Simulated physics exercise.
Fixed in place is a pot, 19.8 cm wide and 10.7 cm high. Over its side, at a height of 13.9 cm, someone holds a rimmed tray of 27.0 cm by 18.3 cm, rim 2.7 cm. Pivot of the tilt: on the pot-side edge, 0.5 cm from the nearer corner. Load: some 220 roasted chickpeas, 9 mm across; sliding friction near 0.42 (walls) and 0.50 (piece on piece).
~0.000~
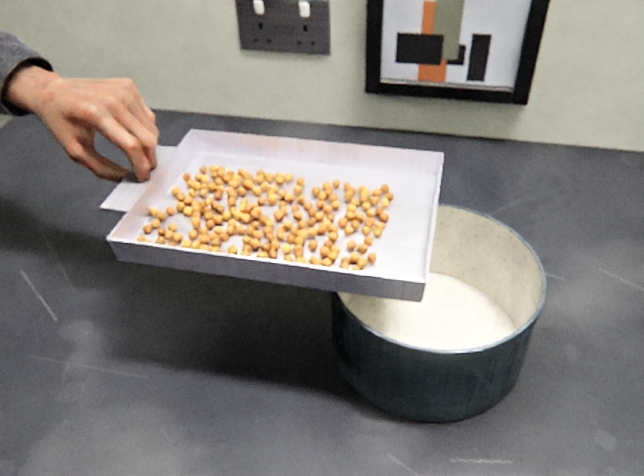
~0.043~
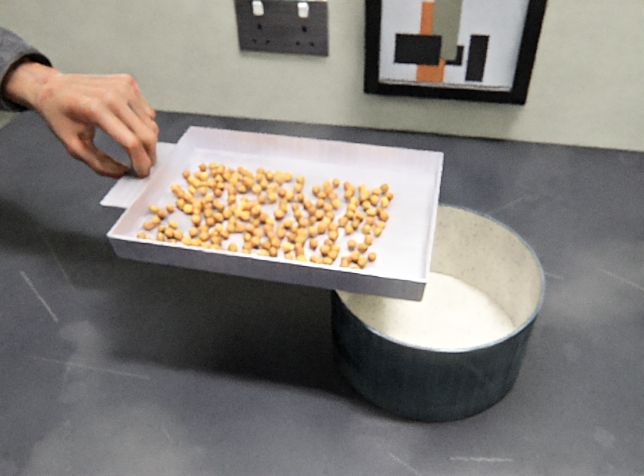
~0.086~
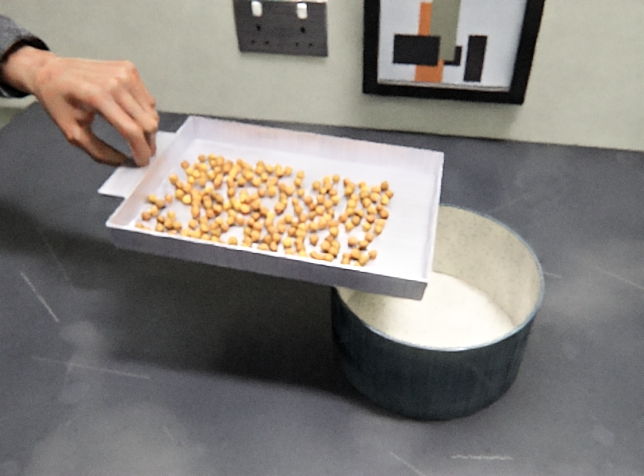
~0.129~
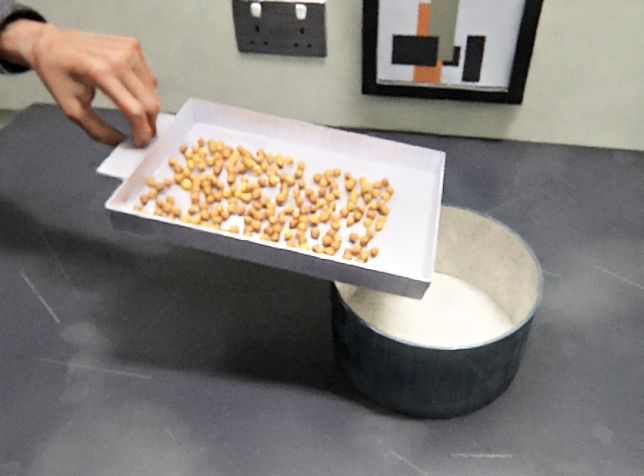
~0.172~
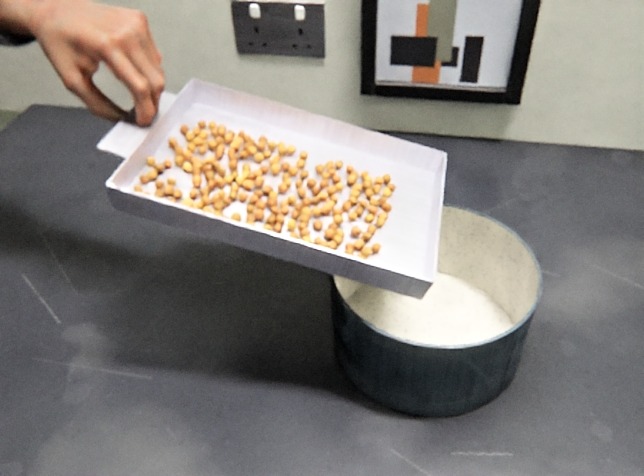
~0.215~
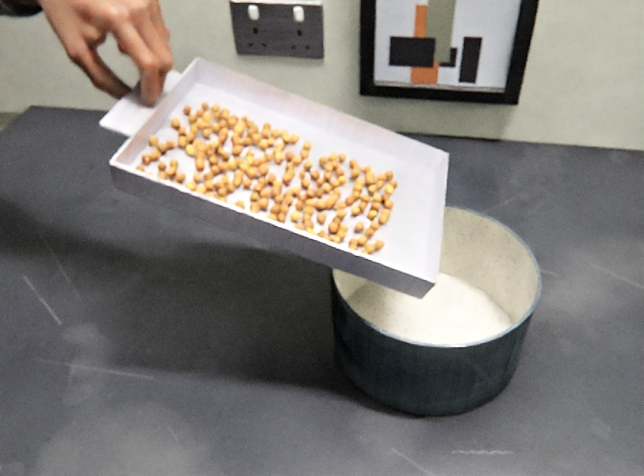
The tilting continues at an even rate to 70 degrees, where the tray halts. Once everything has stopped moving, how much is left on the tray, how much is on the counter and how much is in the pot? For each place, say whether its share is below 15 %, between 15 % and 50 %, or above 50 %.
One by one: Left on the tray: I'm guessing the greater portion of the load. Counter: I'm guessing a mere smattering of the load. Pot: I'm guessing a good helping of the load.
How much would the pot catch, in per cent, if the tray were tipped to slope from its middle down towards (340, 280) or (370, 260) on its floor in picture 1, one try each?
I'd put it at roughly 0 per cent for the first tilt and roughly 10 per cent for the second.
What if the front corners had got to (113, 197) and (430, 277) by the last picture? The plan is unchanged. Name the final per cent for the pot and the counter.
That works out as pot 5 and counter 0.
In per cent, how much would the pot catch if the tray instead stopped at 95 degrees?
80 %.
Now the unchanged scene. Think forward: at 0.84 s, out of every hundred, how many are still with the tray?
I'd say close to 65 per cent.
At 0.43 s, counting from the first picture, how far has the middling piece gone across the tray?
4 cm.
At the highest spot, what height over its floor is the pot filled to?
Height: Approx. 1.5 cm.
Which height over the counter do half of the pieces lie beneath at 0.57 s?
Median height: Approx. 18 cm.
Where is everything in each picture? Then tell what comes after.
Tray tilt 0 degrees, front corners at (111, 237) and (423, 279); middle of the pieces at (264, 220); pot at (435, 267), in the first frame.
Tray tilt 1 degrees, front corners at (112, 234) and (424, 279); middle of the pieces at (264, 218), in the second frame.
Tray tilt 4 degrees, front corners at (111, 223) and (425, 278), lowest corner right front; middle of the pieces at (264, 212), in the third frame.
Tray tilt 8 degrees, front corners at (110, 205) and (428, 278), lowest corner right front; middle of the pieces at (265, 201), in the fourth frame.
Tray tilt 14 degrees, front corners at (111, 183) and (431, 279), lowest corner right front; middle of the pieces at (267, 190), in the fifth frame.
Tray tilt 19 degrees, front corners at (115, 162) and (434, 279), lowest corner right front; middle of the pieces at (271, 179); pot at (433, 265). Its pace works out near 125 degrees a second, in the sixth frame.
After 0.43 s, tilt 45 degrees; the tray holds 100 %, the pot 0 %.
After 0.57 s, tilt 63 degrees; the tray holds 100 %, the pot 0 %.
Then, at 0.84 s, tilt 70 degrees; the tray holds 65 %, the pot 25 %.
At rest (1.5 s), tray 65 %, counter 10 %, pot 30 %.
